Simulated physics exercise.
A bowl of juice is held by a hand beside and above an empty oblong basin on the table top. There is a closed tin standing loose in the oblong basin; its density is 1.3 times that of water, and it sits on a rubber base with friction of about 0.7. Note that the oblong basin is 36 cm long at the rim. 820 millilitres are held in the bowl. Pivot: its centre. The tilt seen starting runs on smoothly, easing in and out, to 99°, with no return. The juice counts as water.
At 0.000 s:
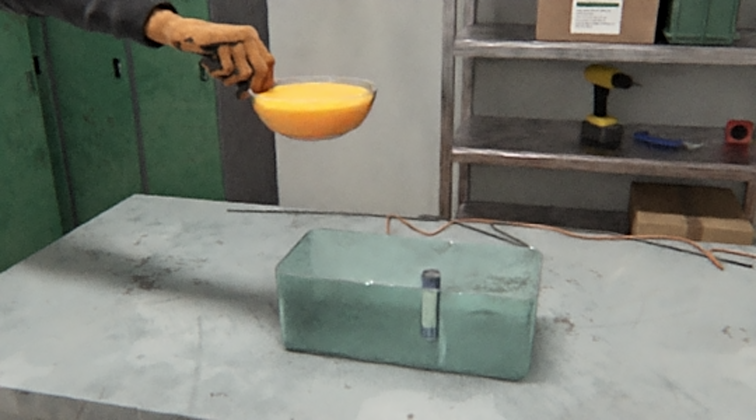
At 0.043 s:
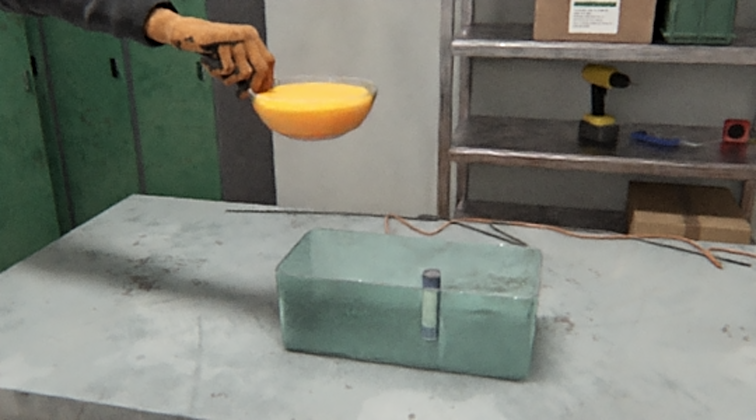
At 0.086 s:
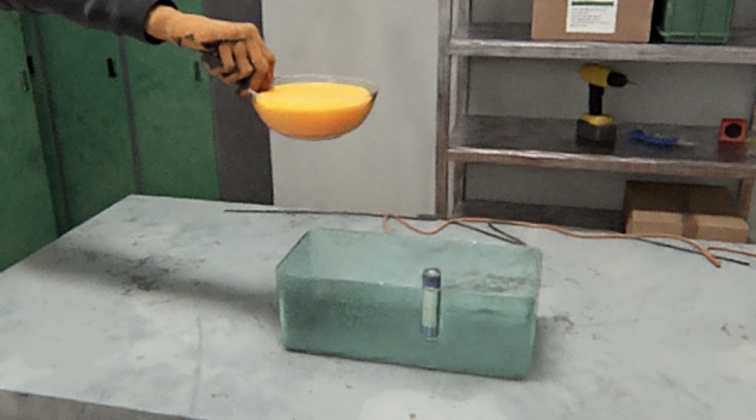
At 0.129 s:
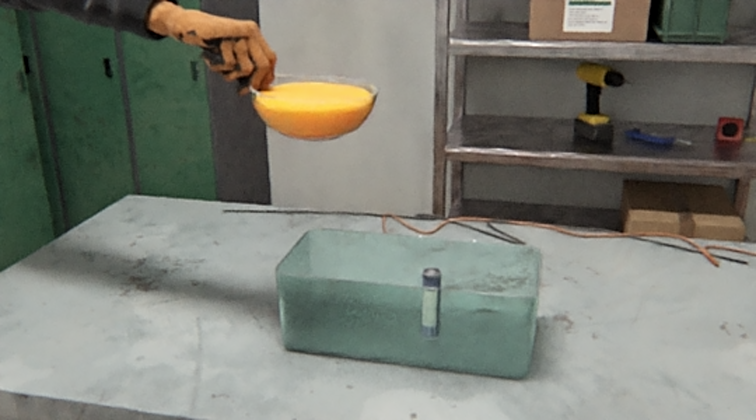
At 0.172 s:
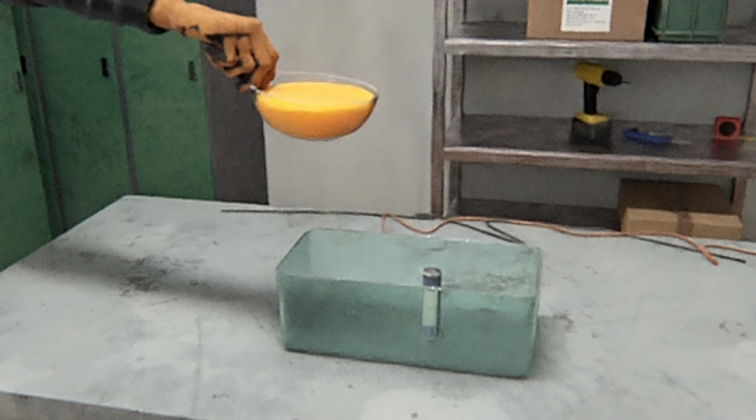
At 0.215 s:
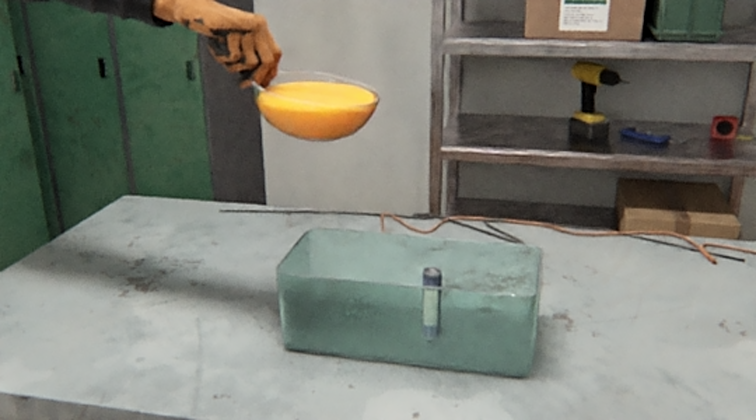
In a workshop, a gloved hand held a glass bowl of orange juice above a basin with a small tin standing in it, then slowly tilted the bowl slightly to the right.
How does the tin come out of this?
You'll see it resist.
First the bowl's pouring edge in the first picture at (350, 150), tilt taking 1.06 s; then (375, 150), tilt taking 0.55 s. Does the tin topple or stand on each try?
First it stays up; then it goes over.
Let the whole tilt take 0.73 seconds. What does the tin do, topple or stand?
The tin stays on its base.
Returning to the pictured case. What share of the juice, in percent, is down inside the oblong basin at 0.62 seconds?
I'd put it near 14 percent.
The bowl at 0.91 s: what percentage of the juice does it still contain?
I reckon near 1 per cent still sits there.
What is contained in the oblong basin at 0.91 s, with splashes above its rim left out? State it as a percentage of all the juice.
Some 90 per cent.
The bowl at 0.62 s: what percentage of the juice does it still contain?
I'd estimate some 34 % remains.
After 0.62 s the tilt is 62° and 35 per cent is still to pour; the tin stands where it began.
After 0.91 s the tilt is 94° and 1 per cent is still to pour; the tin stands where it began.
After 1.22 s the tilt is 99° and 0 per cent is still to pour; the tin stands where it began.
After 1.56 s the tilt is 99° and 0 per cent is still to pour; the tin stands where it began.
In the end the tin stands where it began.
